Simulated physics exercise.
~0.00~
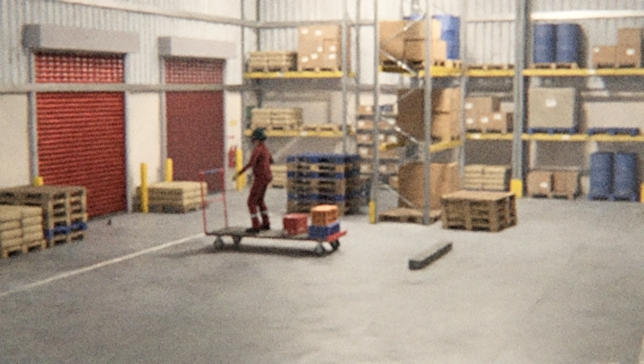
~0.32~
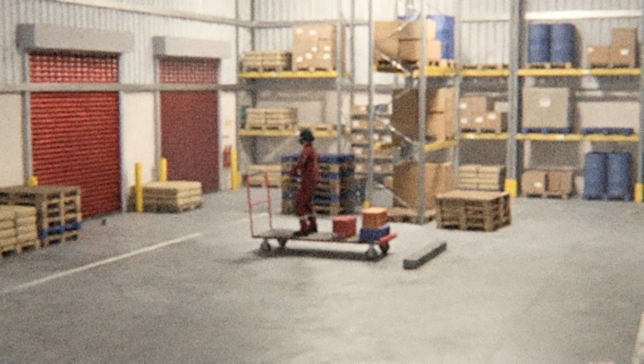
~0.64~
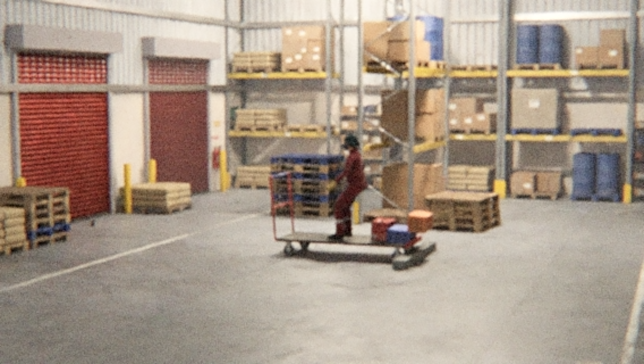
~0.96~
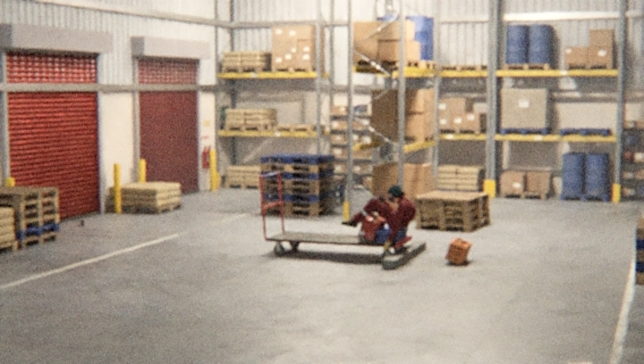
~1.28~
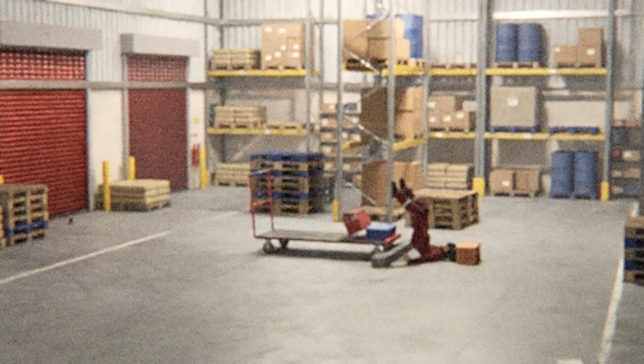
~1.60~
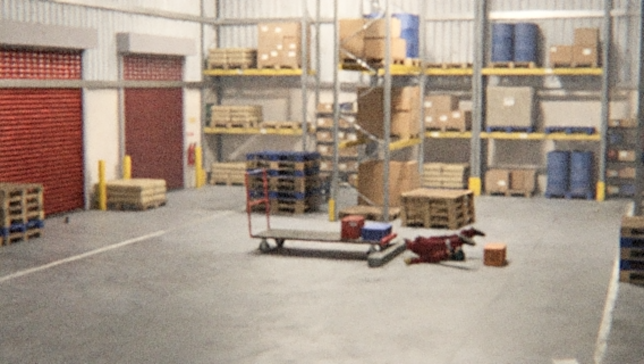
A flat goods trolley with a red handle rolls right across a warehouse floor, carrying a standing worker in dark red overalls and a dark helmet, with red, orange and blue crates near its front. The view pans slightly right as it nears a low kerb. The trolley stops against the kerb, and the worker pitches forward while the orange crate tumbles off beyond it. The worker goes headfirst over the front, legs in the air, then drops flat. The worker ends lying on the floor past the kerb beside the orange crate, while the red and blue crates remain aboard.
